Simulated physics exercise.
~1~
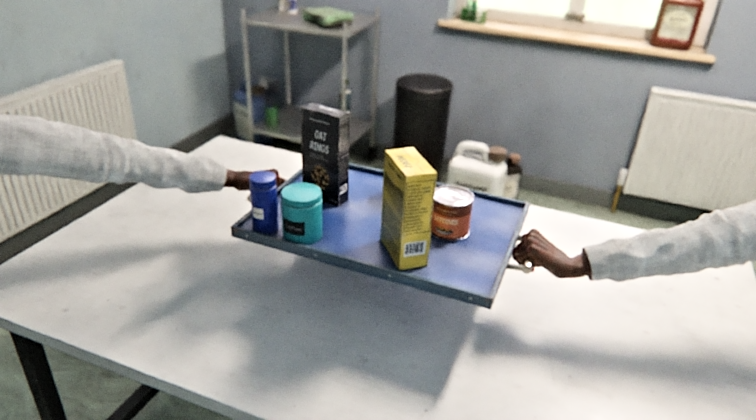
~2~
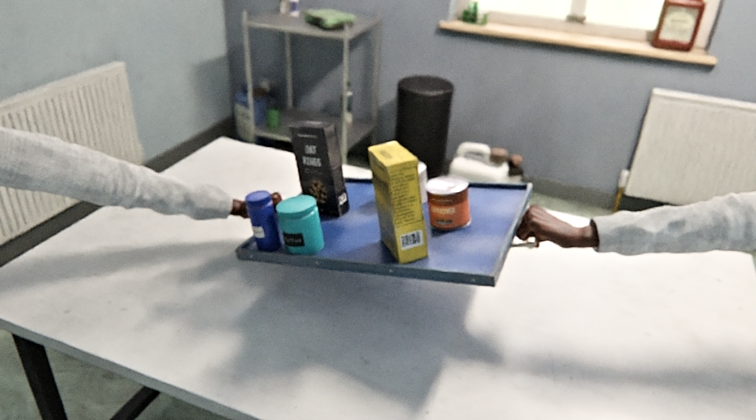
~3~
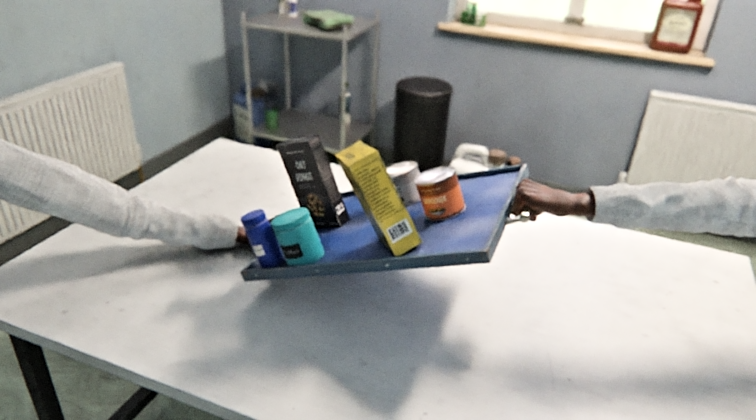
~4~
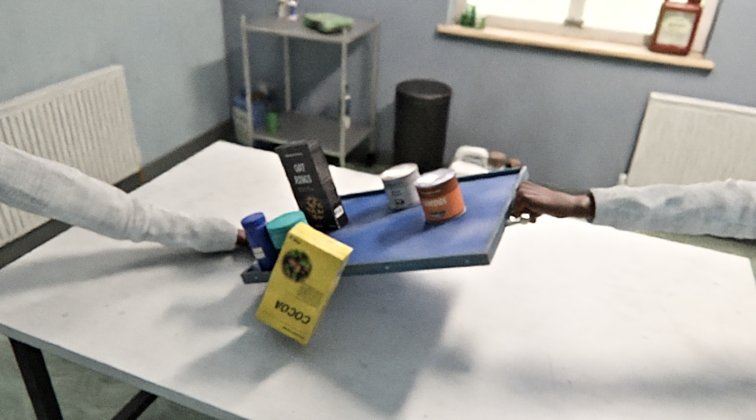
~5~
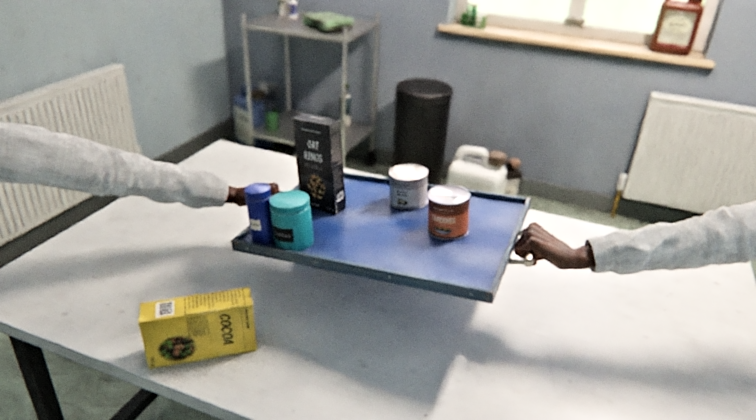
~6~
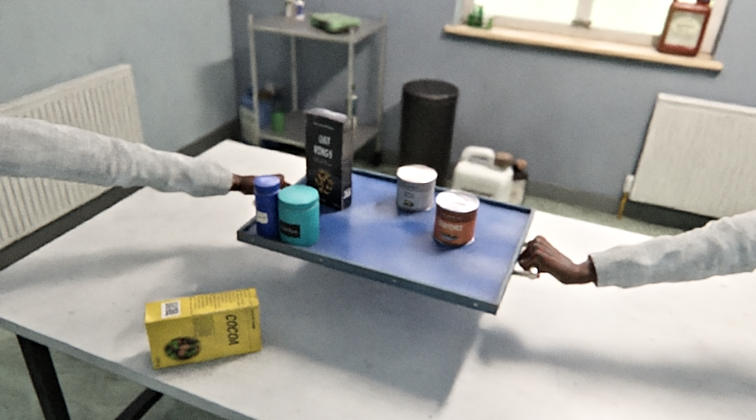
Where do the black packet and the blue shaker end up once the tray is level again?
Both of them stay on the tray, standing upright towards its left side.
